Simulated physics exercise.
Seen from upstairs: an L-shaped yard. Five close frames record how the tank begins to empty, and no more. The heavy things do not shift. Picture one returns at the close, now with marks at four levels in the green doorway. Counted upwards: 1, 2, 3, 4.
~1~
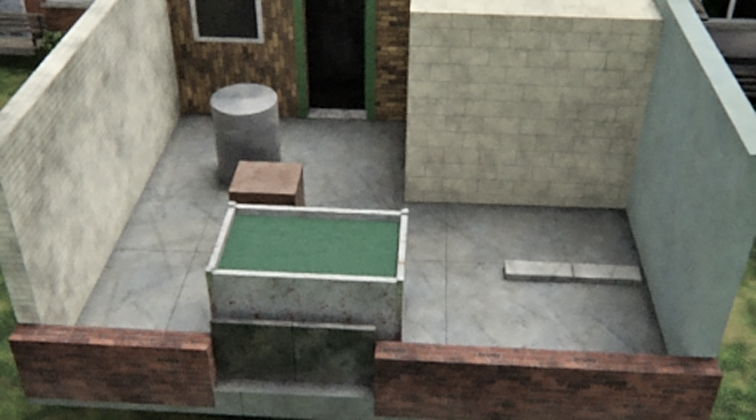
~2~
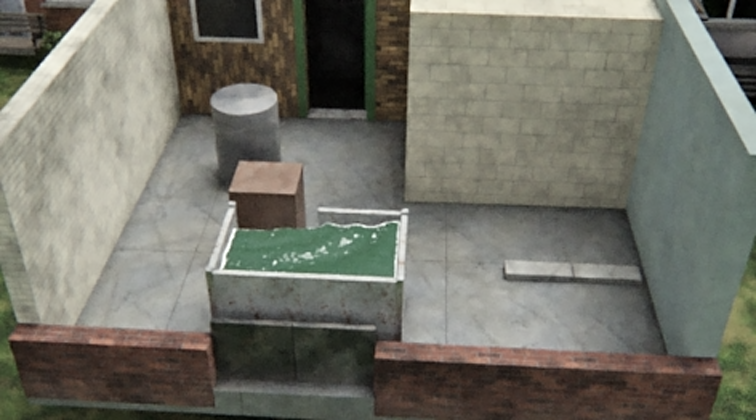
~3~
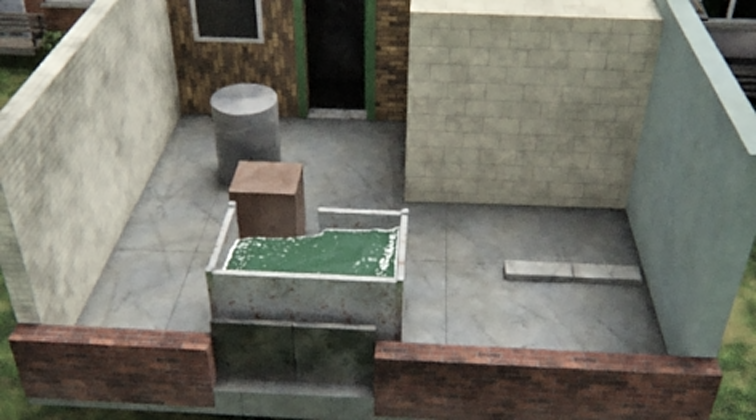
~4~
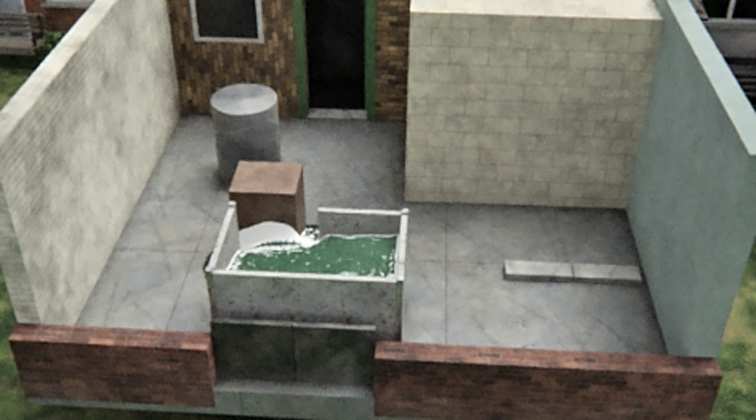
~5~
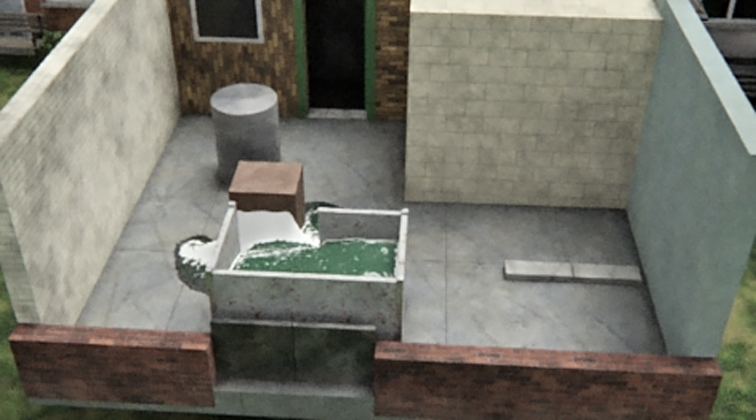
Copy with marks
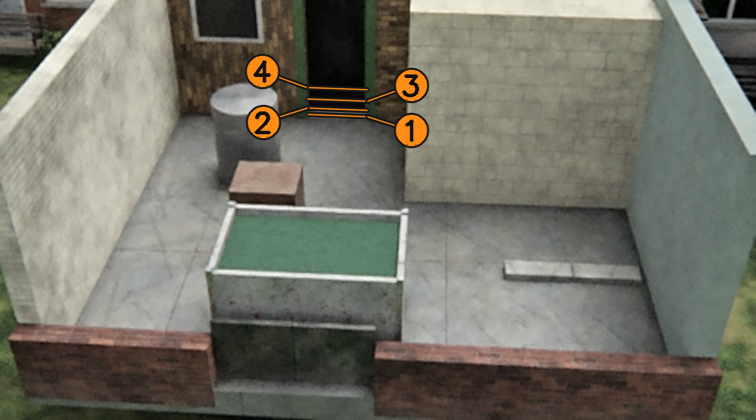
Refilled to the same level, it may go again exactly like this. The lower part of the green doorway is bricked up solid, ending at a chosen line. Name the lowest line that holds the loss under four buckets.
The limit is 2.
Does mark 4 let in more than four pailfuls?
No.
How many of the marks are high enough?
Three of the four.
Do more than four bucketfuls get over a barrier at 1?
Yes, it does.
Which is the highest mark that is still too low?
Here it is mark 1.
On the marked copy, 1 at (337, 115); 2 at (337, 109); 3 at (337, 100); 4 at (337, 88); from the bottom up 1, 2, 3, 4.
For mark 1, about 9 bucketfuls get in.
For mark 2, a splash gets over, under a bucket.
For mark 3, nothing gets over.
For mark 4, nothing gets over.
